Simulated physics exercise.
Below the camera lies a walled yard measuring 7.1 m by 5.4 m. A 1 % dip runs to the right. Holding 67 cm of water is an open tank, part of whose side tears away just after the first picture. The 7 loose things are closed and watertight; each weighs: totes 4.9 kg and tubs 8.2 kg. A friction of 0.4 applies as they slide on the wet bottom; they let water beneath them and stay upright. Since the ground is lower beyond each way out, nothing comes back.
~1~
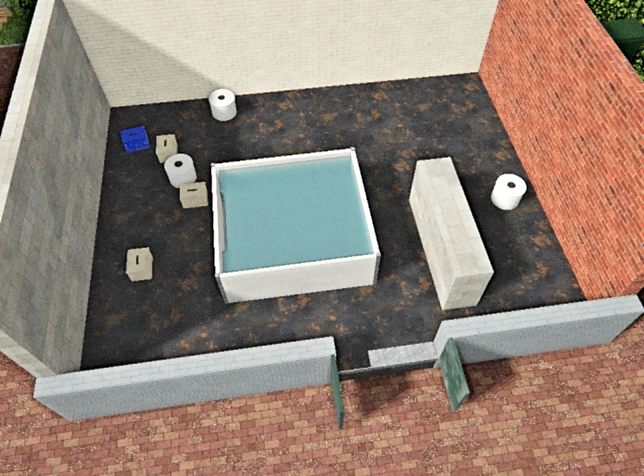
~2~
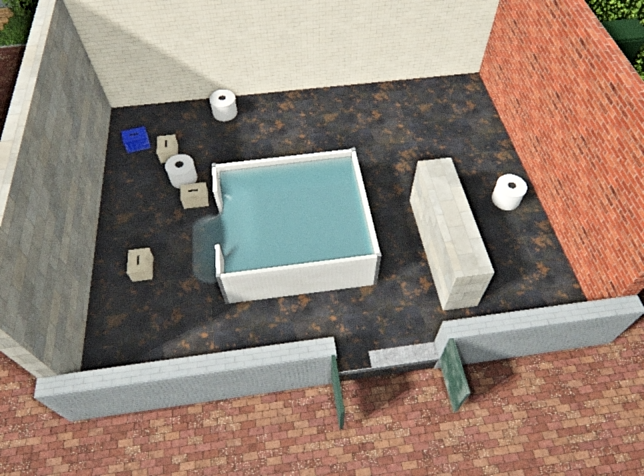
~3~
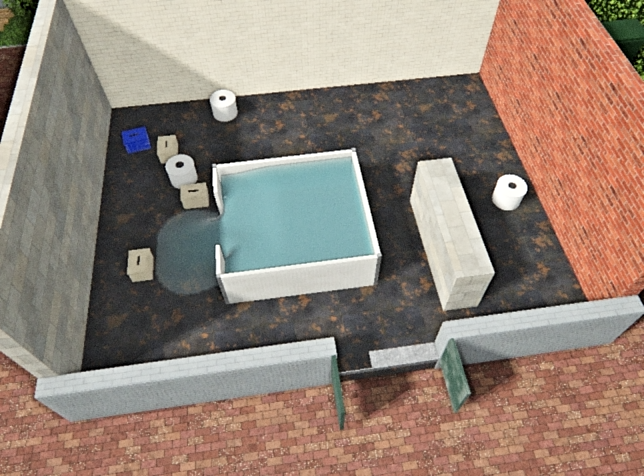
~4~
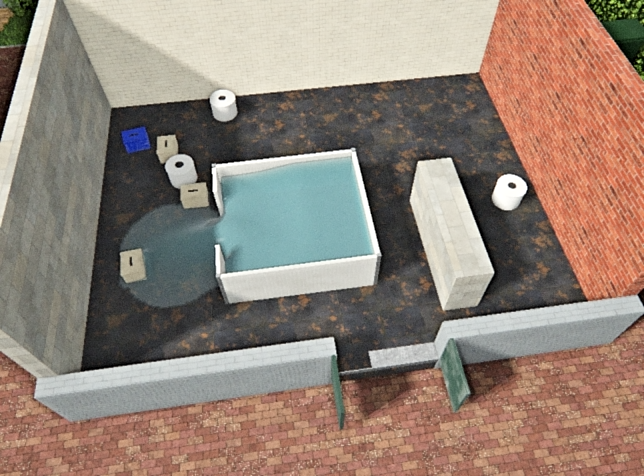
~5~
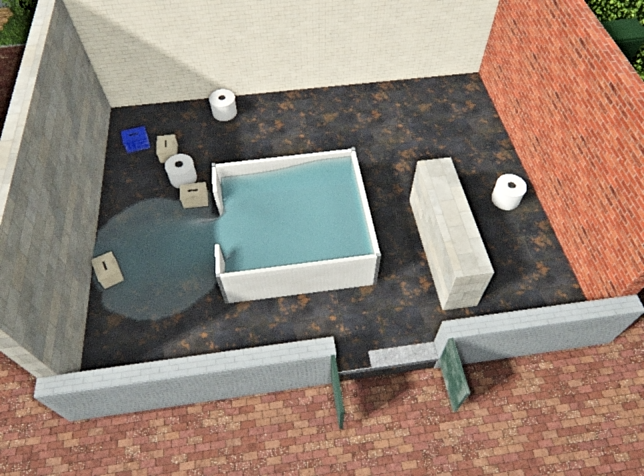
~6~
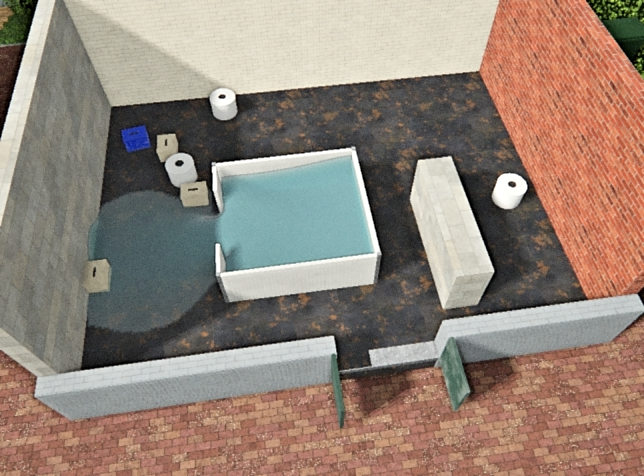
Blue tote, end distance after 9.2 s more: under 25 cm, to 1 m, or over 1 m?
Over 1 m.
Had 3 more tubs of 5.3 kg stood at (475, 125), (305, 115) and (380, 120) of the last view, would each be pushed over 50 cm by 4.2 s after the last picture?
Lab note - in order: Below threshold / above threshold / below threshold.
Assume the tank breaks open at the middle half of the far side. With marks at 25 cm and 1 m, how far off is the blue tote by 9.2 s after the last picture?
Had it gone that way, the blue tote would be borne far.
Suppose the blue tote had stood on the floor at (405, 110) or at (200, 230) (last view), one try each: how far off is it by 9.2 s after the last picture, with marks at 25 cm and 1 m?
Swept far; swept far.
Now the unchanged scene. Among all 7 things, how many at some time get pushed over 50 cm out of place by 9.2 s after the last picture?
That comes to 5.
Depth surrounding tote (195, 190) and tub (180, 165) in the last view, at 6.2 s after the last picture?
Around 2 cm and 3 cm.
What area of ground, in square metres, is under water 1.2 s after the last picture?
Near 12.0 m2 in all.
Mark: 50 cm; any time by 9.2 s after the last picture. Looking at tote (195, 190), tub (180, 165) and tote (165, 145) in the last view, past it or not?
Well, going one by one, it's not that far, not that far and too far.
Then, 1.2 s after the last picture the blue tote is near (156, 114), 0.6 m from its start, aground; 0 of 7 are out; 1 afloat.
Then, 3.8 s after the last picture the blue tote is near (381, 90), 4.5 m from its start, aground; 0 of 7 are out; 1 afloat.
Then, 6.2 s after the last picture the blue tote is near (490, 108), 6.3 m from its start, afloat; 0 of 7 are out; 3 afloat.
Then, 9.2 s after the last picture the blue tote is near (436, 171), 5.2 m from its start, afloat; 0 of 7 are out; 4 afloat.
